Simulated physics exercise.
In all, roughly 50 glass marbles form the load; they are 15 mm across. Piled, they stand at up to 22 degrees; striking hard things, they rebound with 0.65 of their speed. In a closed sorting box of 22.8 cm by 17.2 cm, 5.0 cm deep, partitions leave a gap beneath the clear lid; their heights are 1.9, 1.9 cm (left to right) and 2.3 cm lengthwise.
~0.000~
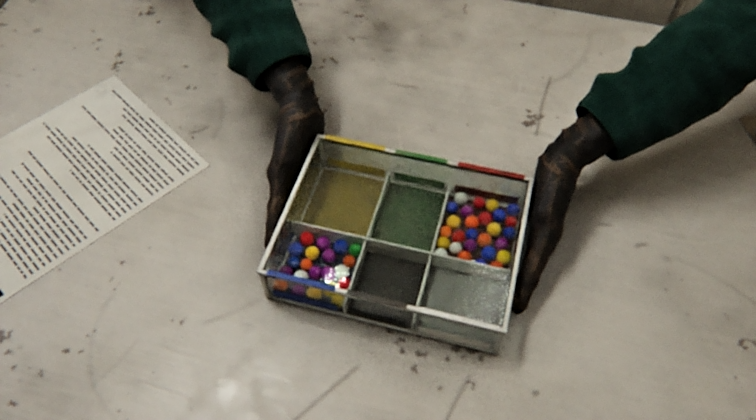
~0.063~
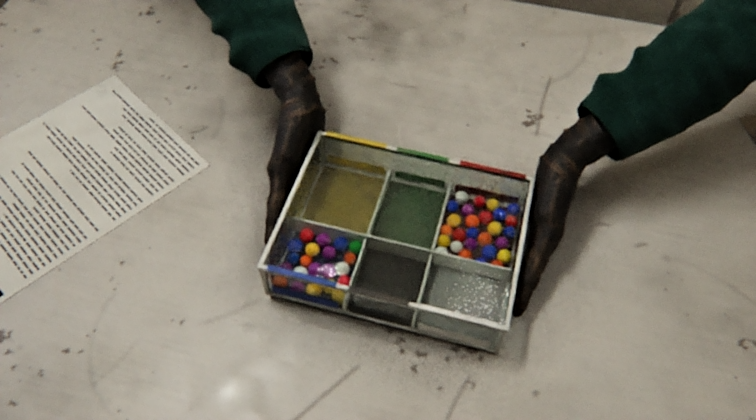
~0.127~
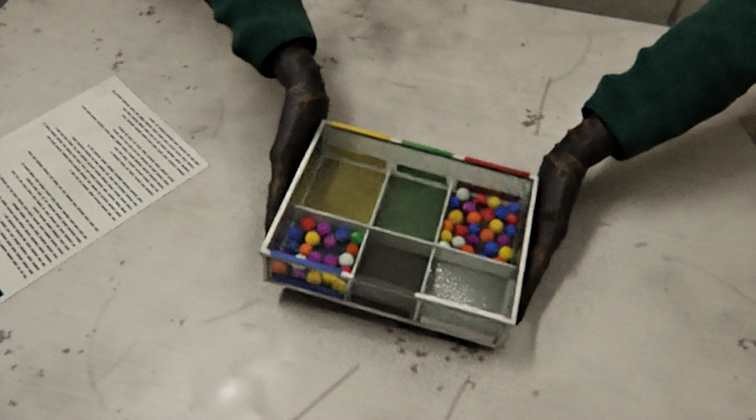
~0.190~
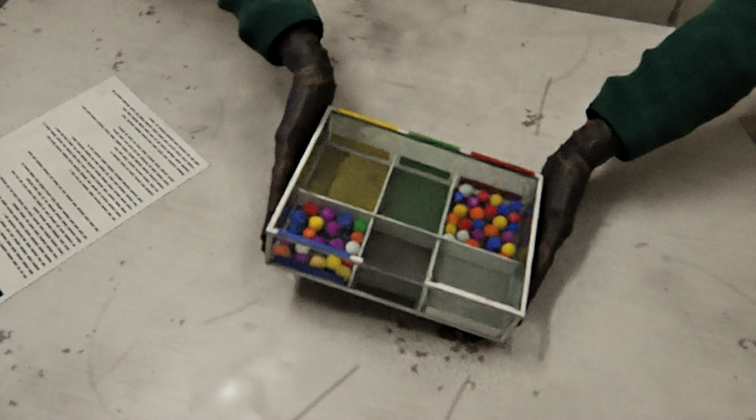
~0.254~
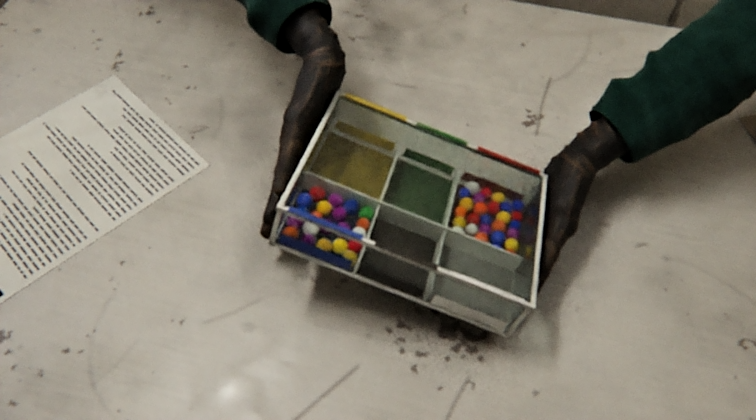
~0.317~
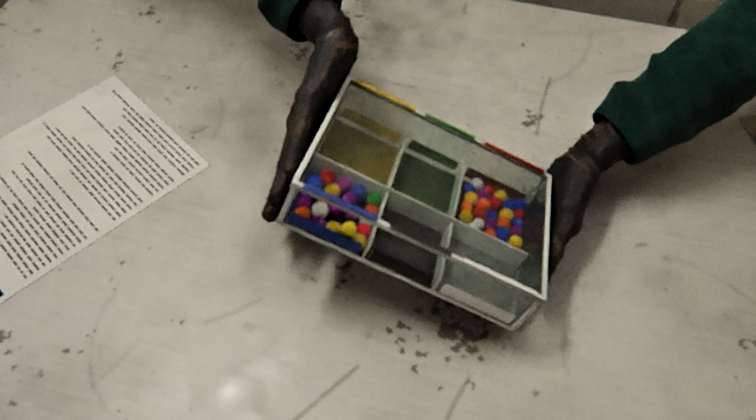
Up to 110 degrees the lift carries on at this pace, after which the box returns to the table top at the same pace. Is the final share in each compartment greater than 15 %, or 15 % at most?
Red: Greater than 15 %, blue: 15 % at most, green: 15 % at most, yellow: 15 % at most, white: 15 % at most, black: 15 % at most.
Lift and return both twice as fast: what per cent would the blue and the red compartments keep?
Blue 0 %, red 95 %.
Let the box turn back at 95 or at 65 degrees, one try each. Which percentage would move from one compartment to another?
40 and 0 %.
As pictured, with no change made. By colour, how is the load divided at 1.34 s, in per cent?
You'd see red at 65, blue at 10, green at 10, yellow at 0, white at 0 and black at 10 per cent.
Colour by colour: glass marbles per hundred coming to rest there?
Red: 100 %, blue: 0 %, green: 0 %, yellow: 0 %, white: 0 %, black: 0 %.
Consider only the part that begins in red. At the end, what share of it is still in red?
Share retained: Some 100 per cent.
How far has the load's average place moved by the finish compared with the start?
The balance point ends up some 8.0 centimetres from where it began.
After 1.34 s, tilt 109 degrees; red 65 %, blue 10 %, green 10 %, black 10 %.
After 2.03 s, tilt 47 degrees; red 100 %.
Then, at 2.75 s, tilt 0 degrees; red 100 %.
At rest (3.3 s), red 100 %, blue 0 %, green 0 %, yellow 0 %, white 0 %, black 0 %.
